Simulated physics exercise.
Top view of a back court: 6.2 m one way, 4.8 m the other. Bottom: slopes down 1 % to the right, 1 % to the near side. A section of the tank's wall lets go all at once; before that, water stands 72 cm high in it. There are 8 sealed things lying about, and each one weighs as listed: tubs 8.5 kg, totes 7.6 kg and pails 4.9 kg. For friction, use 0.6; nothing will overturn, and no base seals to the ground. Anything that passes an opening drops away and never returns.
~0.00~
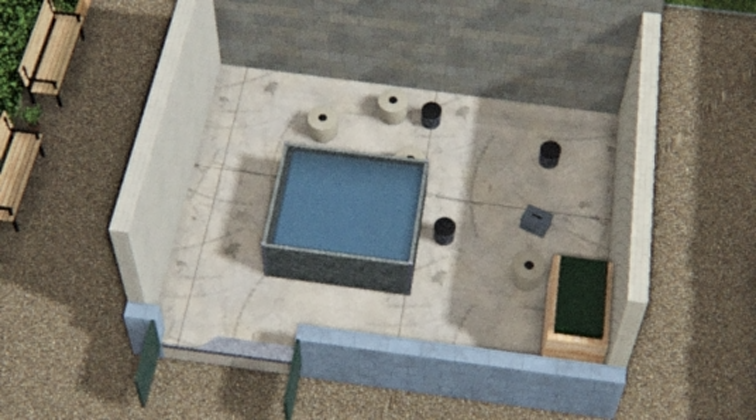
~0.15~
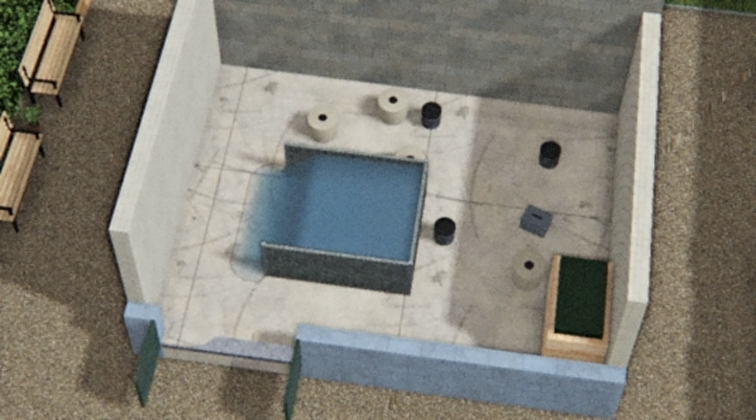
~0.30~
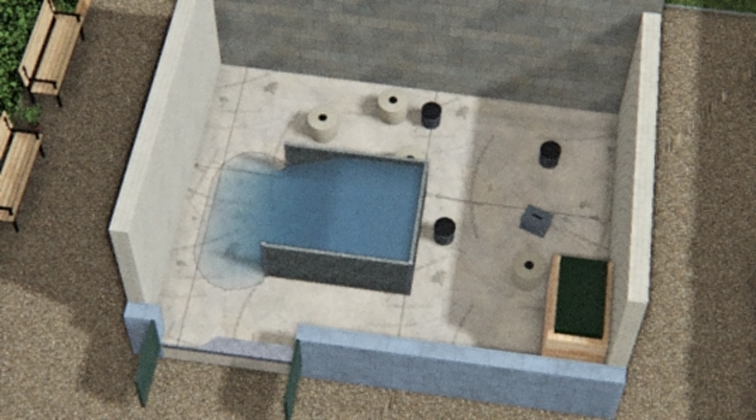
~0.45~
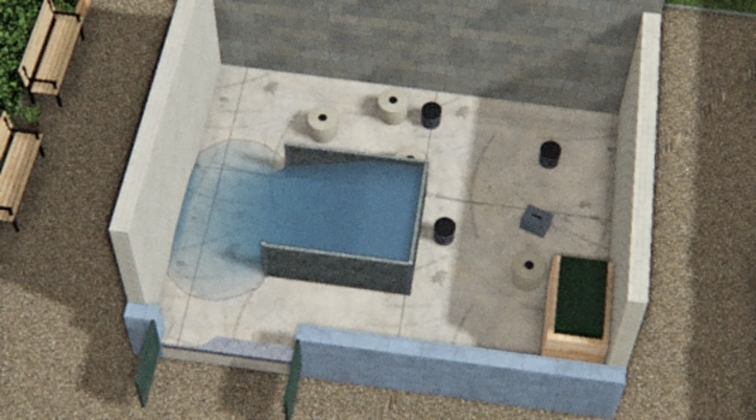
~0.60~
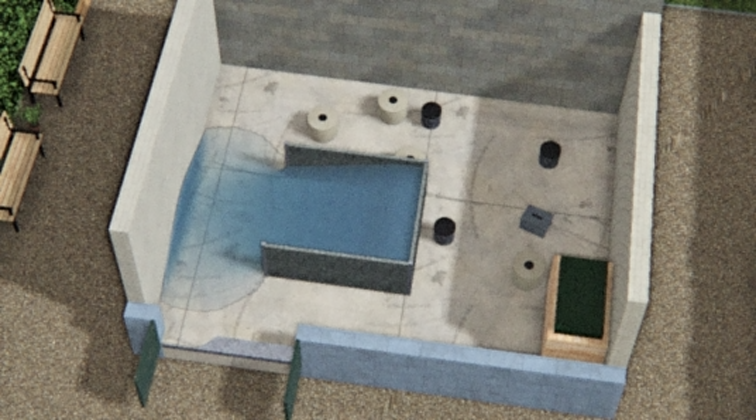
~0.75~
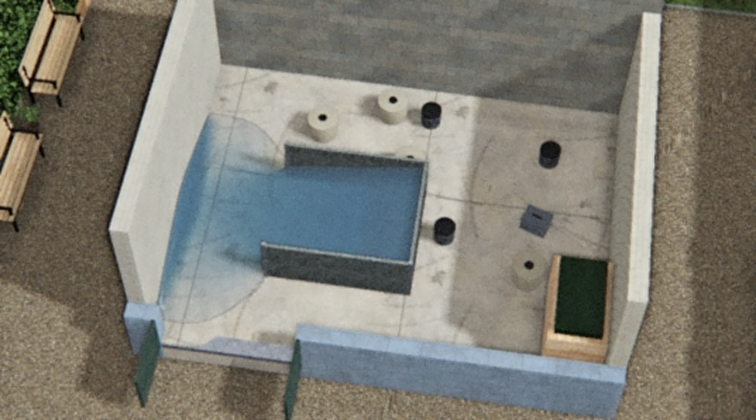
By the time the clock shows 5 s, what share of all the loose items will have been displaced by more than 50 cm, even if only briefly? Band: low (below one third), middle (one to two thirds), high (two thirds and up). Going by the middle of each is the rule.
Middle.
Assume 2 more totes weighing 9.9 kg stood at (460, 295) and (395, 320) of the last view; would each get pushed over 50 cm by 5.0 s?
The first comes out within the limit, the second within the limit.
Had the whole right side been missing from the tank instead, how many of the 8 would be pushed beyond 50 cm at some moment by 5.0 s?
In that case 8 of them.
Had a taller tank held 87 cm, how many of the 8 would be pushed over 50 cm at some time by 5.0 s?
5.
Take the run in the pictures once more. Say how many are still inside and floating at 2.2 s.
Tally: 0 of them.
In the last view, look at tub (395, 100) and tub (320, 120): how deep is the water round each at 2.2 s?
Around 0 cm and 0 cm.
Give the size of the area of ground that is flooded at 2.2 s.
My estimate is roughly 11.5 m2.
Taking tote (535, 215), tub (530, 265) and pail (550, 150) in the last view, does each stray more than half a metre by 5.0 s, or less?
Well, in that order it's not reaching it, not reaching it, topping it.
After 1.1 s 0 of 8 are over 50 cm from their spots; 0 afloat.
After 2.2 s 0 of 8 are over 50 cm from their spots; 0 afloat.
After 3.5 s 2 of 8 are over 50 cm from their spots; 2 afloat.
After 5.0 s 5 of 8 are over 50 cm from their spots, and 5 have been at some point; 3 afloat.
